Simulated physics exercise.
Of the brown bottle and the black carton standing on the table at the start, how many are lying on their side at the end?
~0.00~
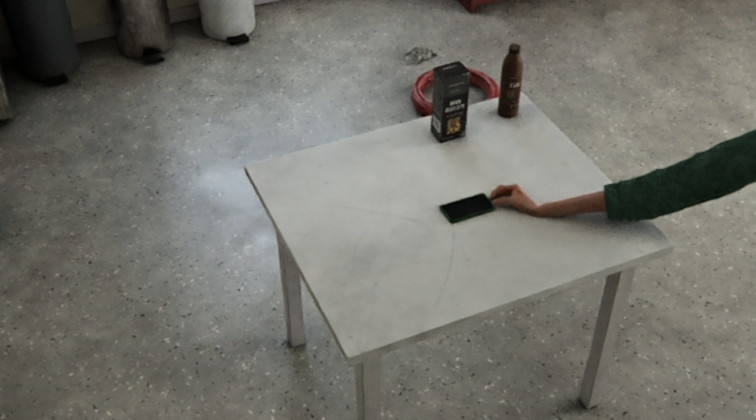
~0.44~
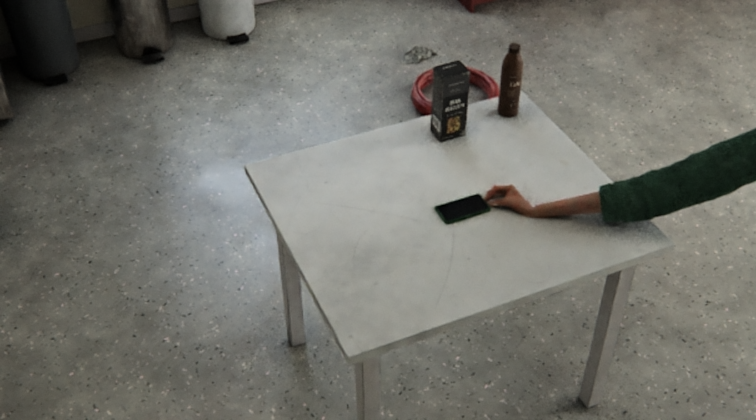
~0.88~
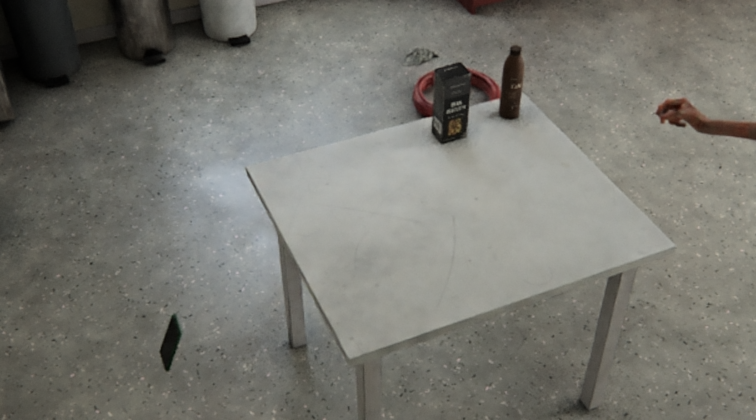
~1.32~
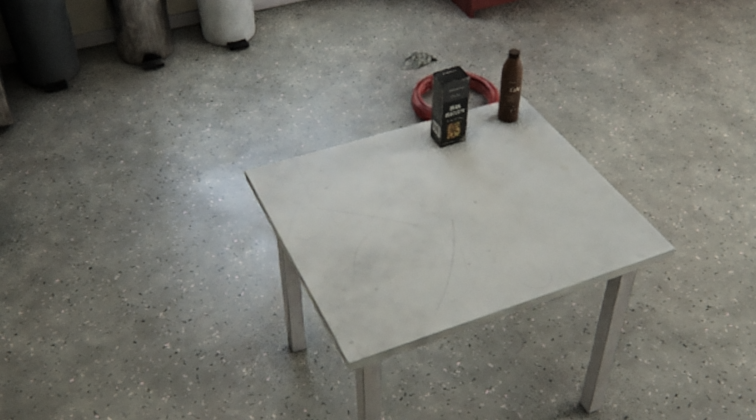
None of them are lying on their side. The brown bottle and the black carton both still stand upright on the table.
